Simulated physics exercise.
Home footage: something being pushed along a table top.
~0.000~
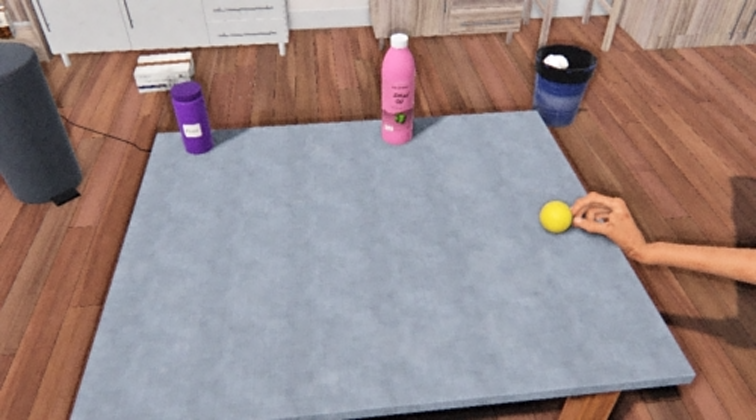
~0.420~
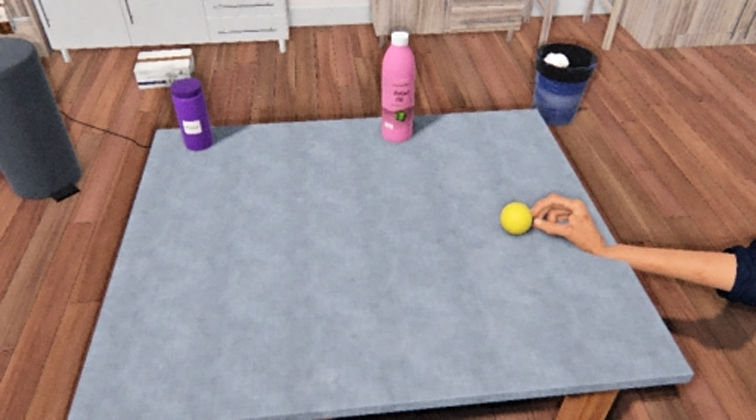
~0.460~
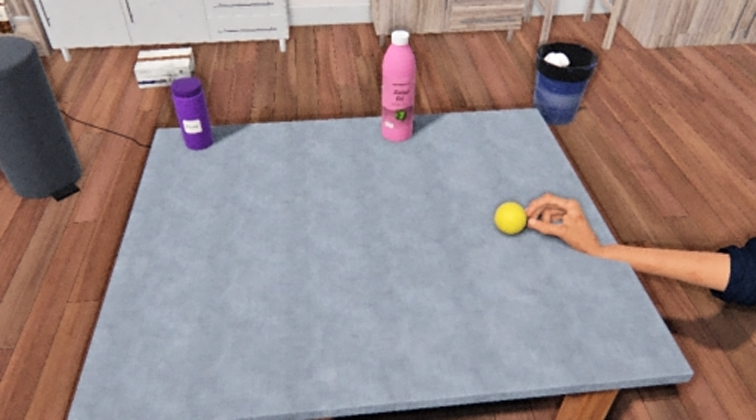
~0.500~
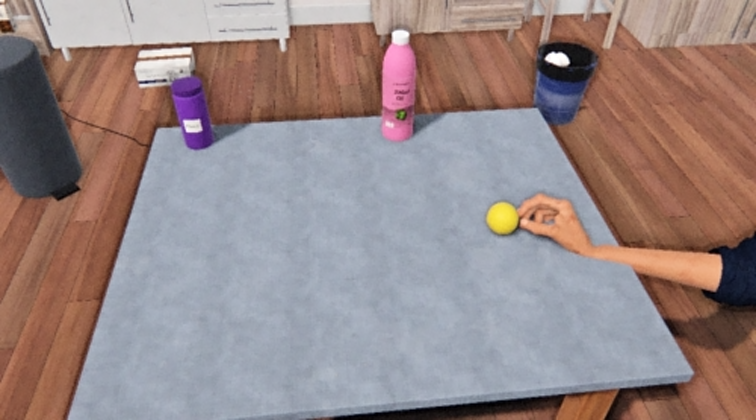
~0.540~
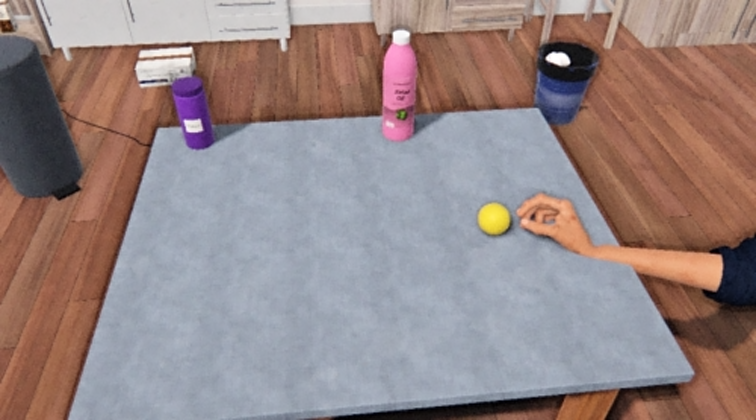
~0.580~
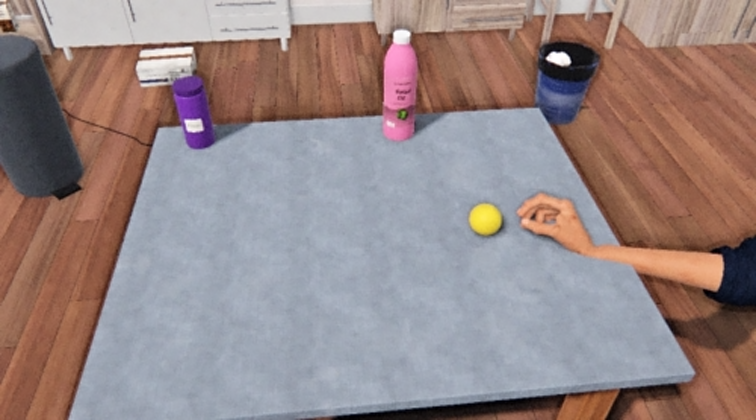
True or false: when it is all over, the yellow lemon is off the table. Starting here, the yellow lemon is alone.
False.
Around 0.78 s, yellow lemon displaced well along near (444, 223).
Around 0.98 s, yellow lemon displaced well along near (408, 225).
Around 1.18 s, yellow lemon displaced well along near (379, 227).
Around 1.58 s, yellow lemon displaced well along near (339, 230).
Finally (2.3 s), moved from the start, yellow lemon. Final places as the last picture's camera would see them, yellow lemon near (325, 231).
